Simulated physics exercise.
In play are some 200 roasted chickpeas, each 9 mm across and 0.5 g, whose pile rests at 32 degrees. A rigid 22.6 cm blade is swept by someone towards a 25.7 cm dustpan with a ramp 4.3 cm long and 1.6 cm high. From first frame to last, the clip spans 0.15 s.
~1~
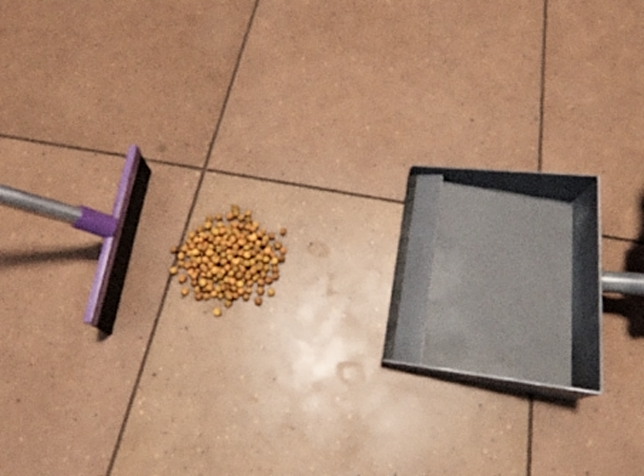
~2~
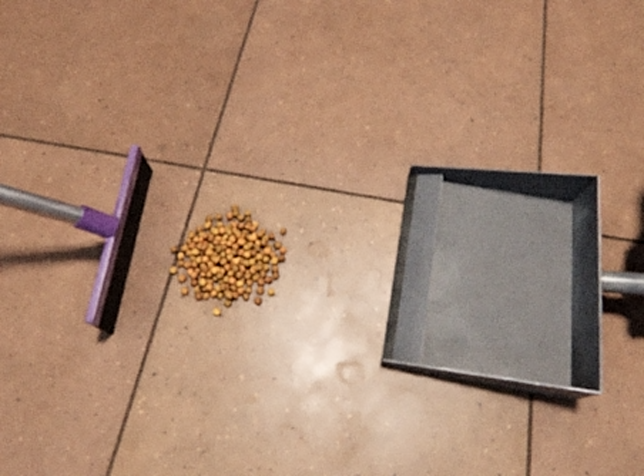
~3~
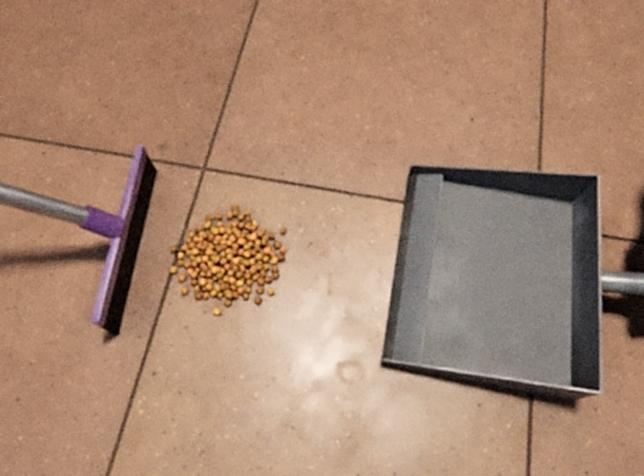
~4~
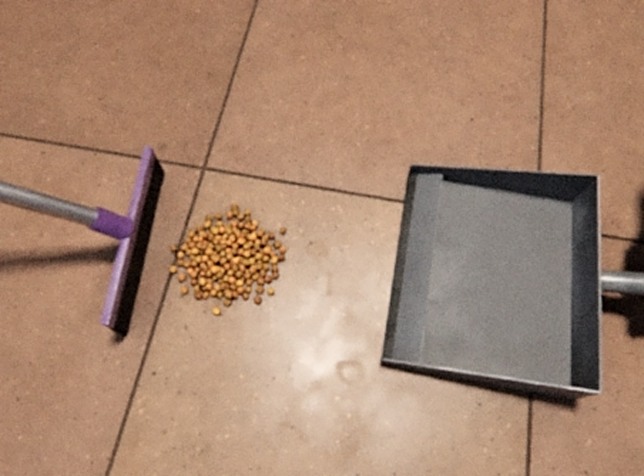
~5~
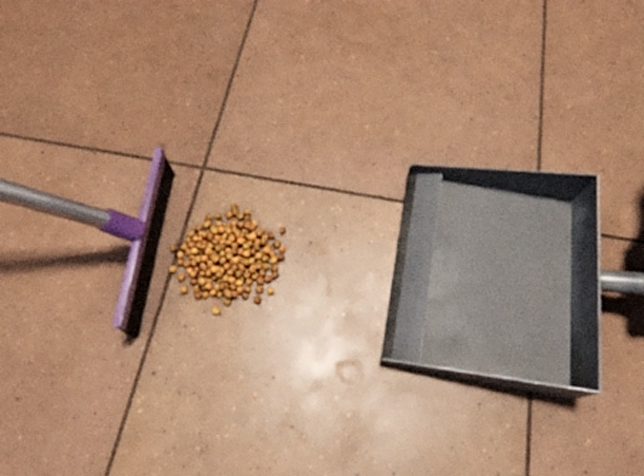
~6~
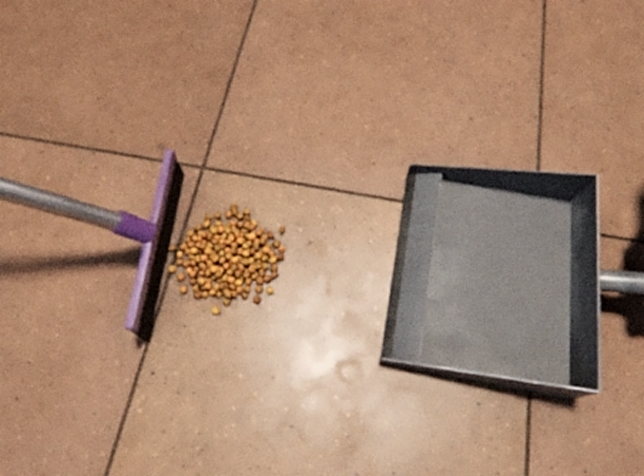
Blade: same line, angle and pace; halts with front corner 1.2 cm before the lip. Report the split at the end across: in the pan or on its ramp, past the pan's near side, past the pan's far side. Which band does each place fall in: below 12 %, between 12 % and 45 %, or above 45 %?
Pan: You'll see a middling helping of it there; near side: You'll see just a dash of it there; far side: You'll see just a dash of it there.
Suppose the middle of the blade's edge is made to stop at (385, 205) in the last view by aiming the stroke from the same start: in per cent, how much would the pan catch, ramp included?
Roughly 40 %.
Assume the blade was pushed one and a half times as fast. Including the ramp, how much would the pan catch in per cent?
About 45 per cent.
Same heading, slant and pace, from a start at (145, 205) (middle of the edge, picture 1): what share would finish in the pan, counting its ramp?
45 %.
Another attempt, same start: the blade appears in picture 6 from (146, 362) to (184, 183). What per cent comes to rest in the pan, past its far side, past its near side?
Final per cent - pan 10, far 0, near 25.
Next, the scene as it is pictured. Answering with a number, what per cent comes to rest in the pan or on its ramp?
I'd put it near 40 percent.
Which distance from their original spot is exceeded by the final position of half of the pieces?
I'd say close to 22 cm.
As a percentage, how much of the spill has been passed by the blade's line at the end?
Close to 0 percent.
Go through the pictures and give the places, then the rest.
In the first frame, blade from (92, 321) to (136, 153), moved 0.0 cm, 0 of the pieces shifted so far; middle of the pieces at (228, 259); pan at (499, 281).
In the second frame, blade from (94, 321) to (137, 152), moved 0.2 cm, 0 of the pieces shifted so far; middle of the pieces at (228, 259).
In the third frame, blade from (99, 322) to (142, 153), moved 0.9 cm, 0 of the pieces shifted so far; middle of the pieces at (228, 259).
In the fourth frame, blade from (109, 323) to (151, 154), moved 2.0 cm, 0 of the pieces shifted so far; middle of the pieces at (228, 258).
In the fifth frame, blade from (121, 325) to (161, 155), moved 3.4 cm, 0 of the pieces shifted so far; middle of the pieces at (227, 258).
In the sixth frame, blade from (133, 327) to (172, 157), moved 4.9 cm, 0 of the pieces shifted so far; middle of the pieces at (227, 258); pan at (498, 279).
Then, 0.27 s after the last picture, middle of the blade 16 cm from the lip; 0 % over the lip, far side 0 %, near side 0 %.
Then, 0.45 s after the last picture, middle of the blade 7 cm from the lip; 0 % over the lip, far side 0 %, near side 0 %.
Then, 0.75 s after the last picture, middle of the blade 2 cm from the lip; 40 % over the lip, far side 0 %, near side 5 %.
In the end, pan 40 %, near side 5 %, far side 0 %, in front of the lip or behind the blade 60 %.
